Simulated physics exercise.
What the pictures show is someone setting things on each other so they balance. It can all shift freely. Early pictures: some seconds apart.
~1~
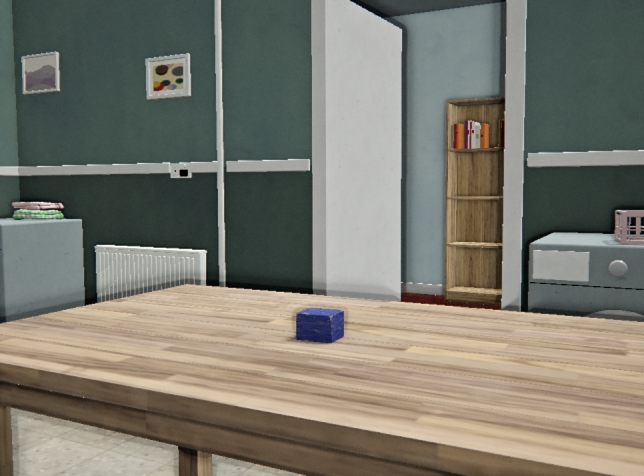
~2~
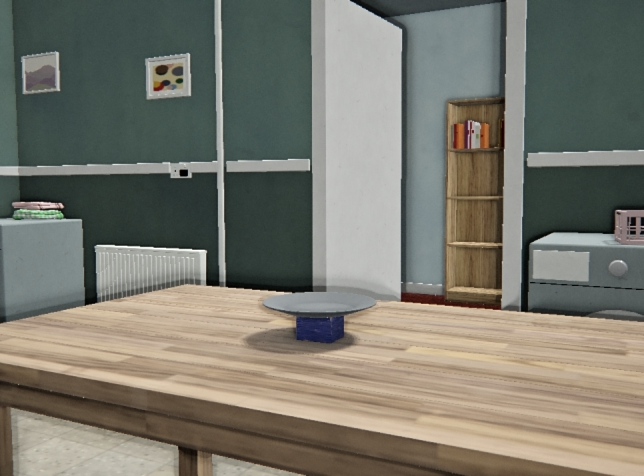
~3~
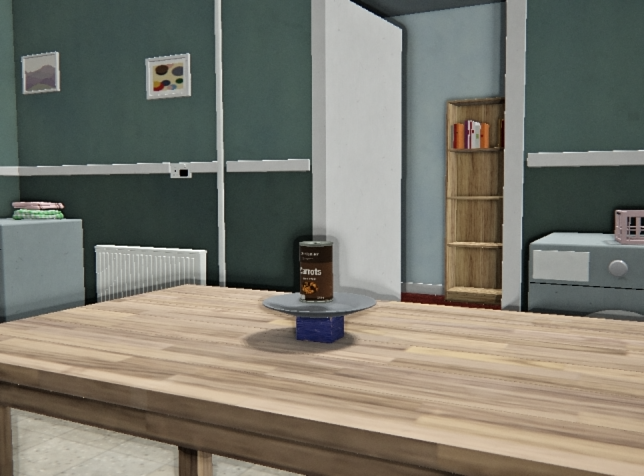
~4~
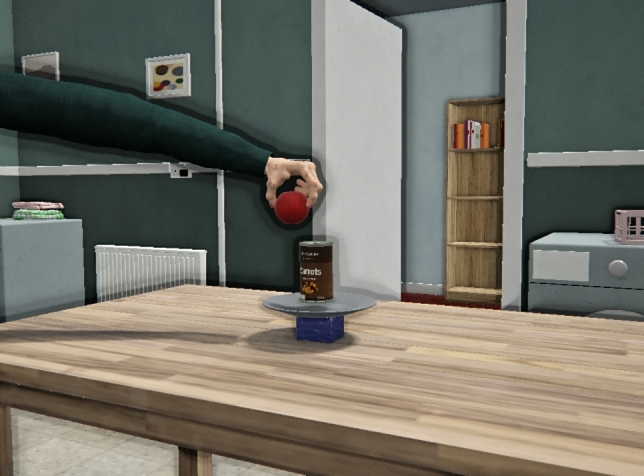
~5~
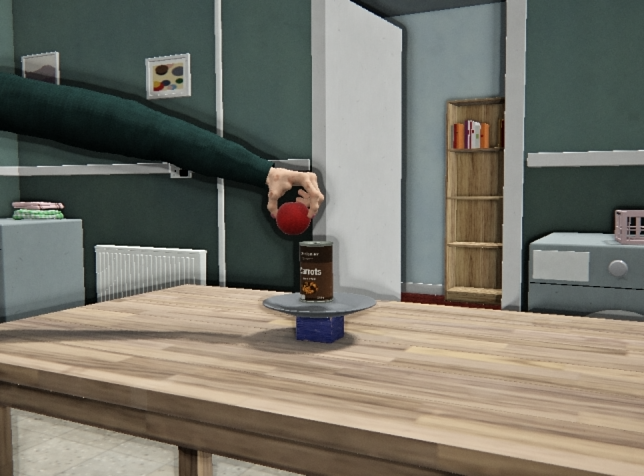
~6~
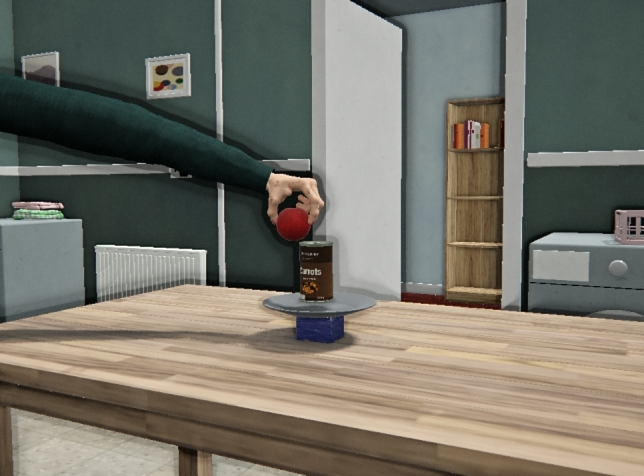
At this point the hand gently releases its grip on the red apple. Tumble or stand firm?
Unsteady.
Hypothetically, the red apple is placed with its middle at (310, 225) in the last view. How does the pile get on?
Well, it is fine after that.
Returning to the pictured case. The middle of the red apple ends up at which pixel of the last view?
Somewhere around (272, 280) in the last picture.
Then, 0.30 s on from there, red apple now fallen.
Then, 0.50 s on from there, nothing new.
In the end, fallen, red apple; the other 3 unmoved. At the end, from the last picture's camera, red apple near (271, 280). The pile comes apart.
